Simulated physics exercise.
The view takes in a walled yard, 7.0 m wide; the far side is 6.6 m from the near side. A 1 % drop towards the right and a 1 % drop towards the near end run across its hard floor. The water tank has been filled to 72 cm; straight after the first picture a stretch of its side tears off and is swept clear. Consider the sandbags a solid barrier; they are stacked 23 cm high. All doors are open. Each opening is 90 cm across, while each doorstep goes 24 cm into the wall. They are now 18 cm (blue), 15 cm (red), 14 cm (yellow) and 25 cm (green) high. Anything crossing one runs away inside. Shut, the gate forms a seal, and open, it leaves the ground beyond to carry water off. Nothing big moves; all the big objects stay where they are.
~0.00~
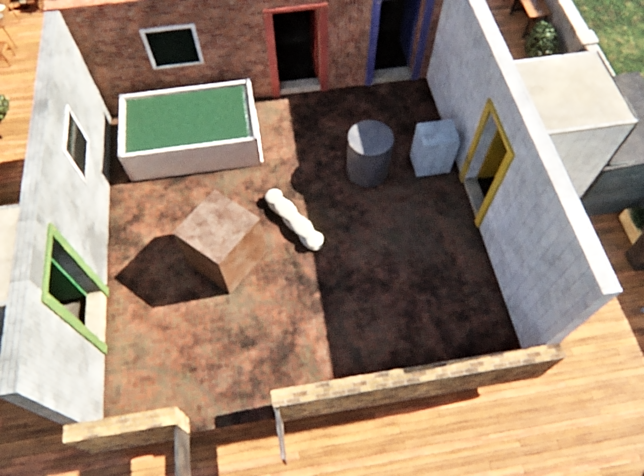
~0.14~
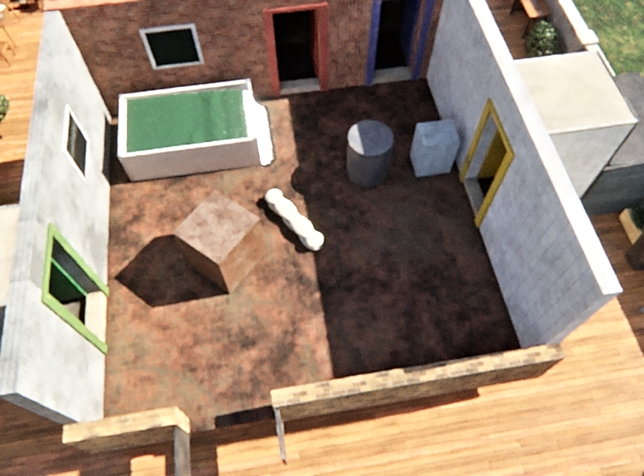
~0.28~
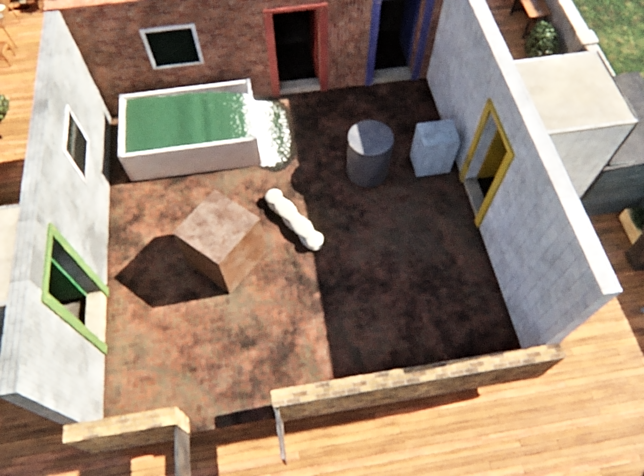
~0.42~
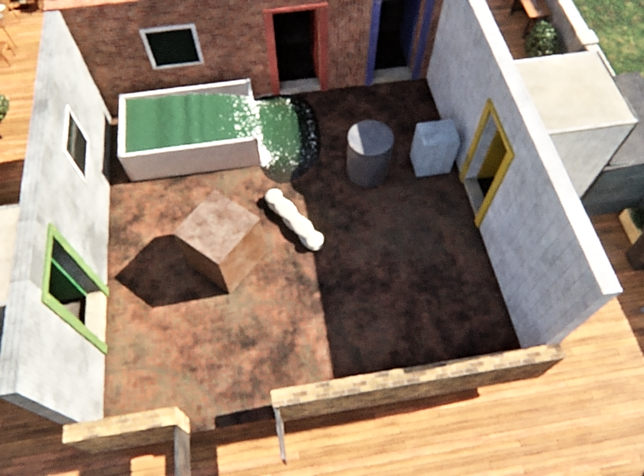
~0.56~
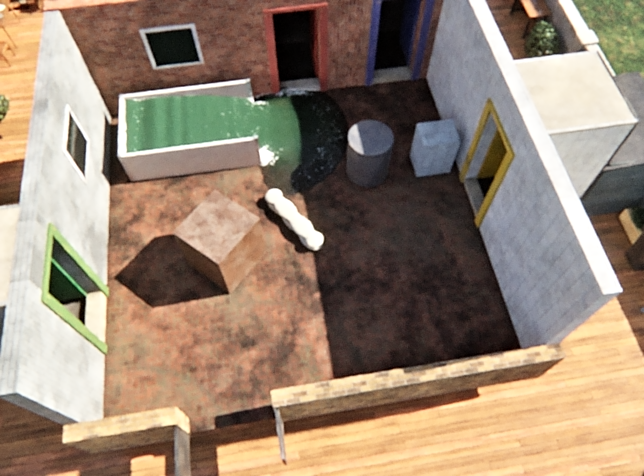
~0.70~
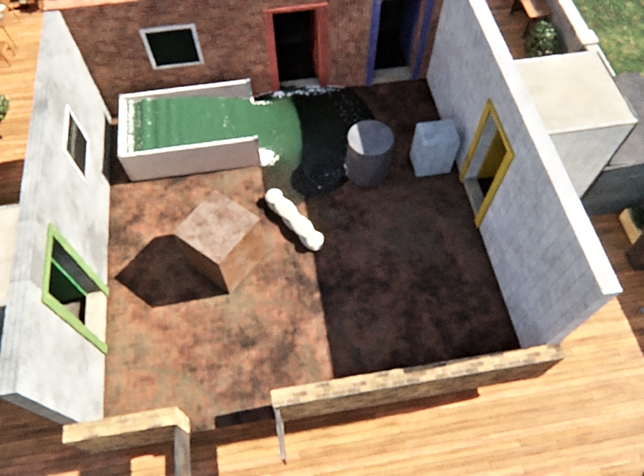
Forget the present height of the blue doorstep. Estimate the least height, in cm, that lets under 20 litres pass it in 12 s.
I would say 29 cm.
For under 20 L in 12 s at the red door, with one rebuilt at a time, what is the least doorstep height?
I'd raise red to close to 16 cm.
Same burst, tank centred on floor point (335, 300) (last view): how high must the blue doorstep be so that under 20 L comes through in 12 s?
Then about 10.0 centimetres at the least.
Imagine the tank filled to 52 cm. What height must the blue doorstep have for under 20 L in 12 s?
You'd need a step of close to 20 cm.
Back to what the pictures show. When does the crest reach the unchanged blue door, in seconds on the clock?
3.4 s.
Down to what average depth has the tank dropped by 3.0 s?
Around 17 cm on average.
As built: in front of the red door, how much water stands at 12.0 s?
4.5 cm.
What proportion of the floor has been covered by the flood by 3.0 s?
Some 45 per cent is wet.
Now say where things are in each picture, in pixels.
In the first frame, the water tank at (188, 119) is whole and still, 72 cm deep; the blue door at (397, 46) is dry.
In the second frame, the gap is at (254, 128), the front 0.3 m out at (271, 159); the back of the water tank holds 72 cm.
In the third frame, the front is at (291, 154), 0.7 m from the gap at (254, 129); 1.0 m2 of floor is wet, 72 cm left at the back.
In the fourth frame, the gap is at (254, 129), the front 1.3 m out at (317, 137); the back of the water tank holds 72 cm.
In the fifth frame, water pours out at (254, 130) and has run 1.9 m, to (344, 132); about 8 cm deep outside, 69 cm at the back.
In the sixth frame, the gap is at (254, 130), the front 2.5 m out at a hidden place; the back of the water tank holds 62 cm; 1.0 m in a straight line remain to the blue door at (397, 46).
After 1.4 s water covers 25 % of the floor, deepest (31 cm) near (343, 164); 9 cm at the blue door, 0 litres in over its 18 cm doorstep.
After 3.0 s water covers 45 % of the floor, deepest (43 cm) near (435, 145); 28 cm at the blue door, 27 litres in over its 18 cm doorstep.
After 12.0 s water covers 95 % of the floor, deepest (12 cm) near (518, 362); 6 cm at the blue door, 120 litres in over its 18 cm doorstep.
At the blue door as built, the water arrived by 1.0 s and peaked near 32 cm at 3.4 s.
With a doorstep of 24 cm, 51 litres would have come in within the 12 s; with 32.5 cm, 9 litres. So under 20 litres takes about 29 cm.
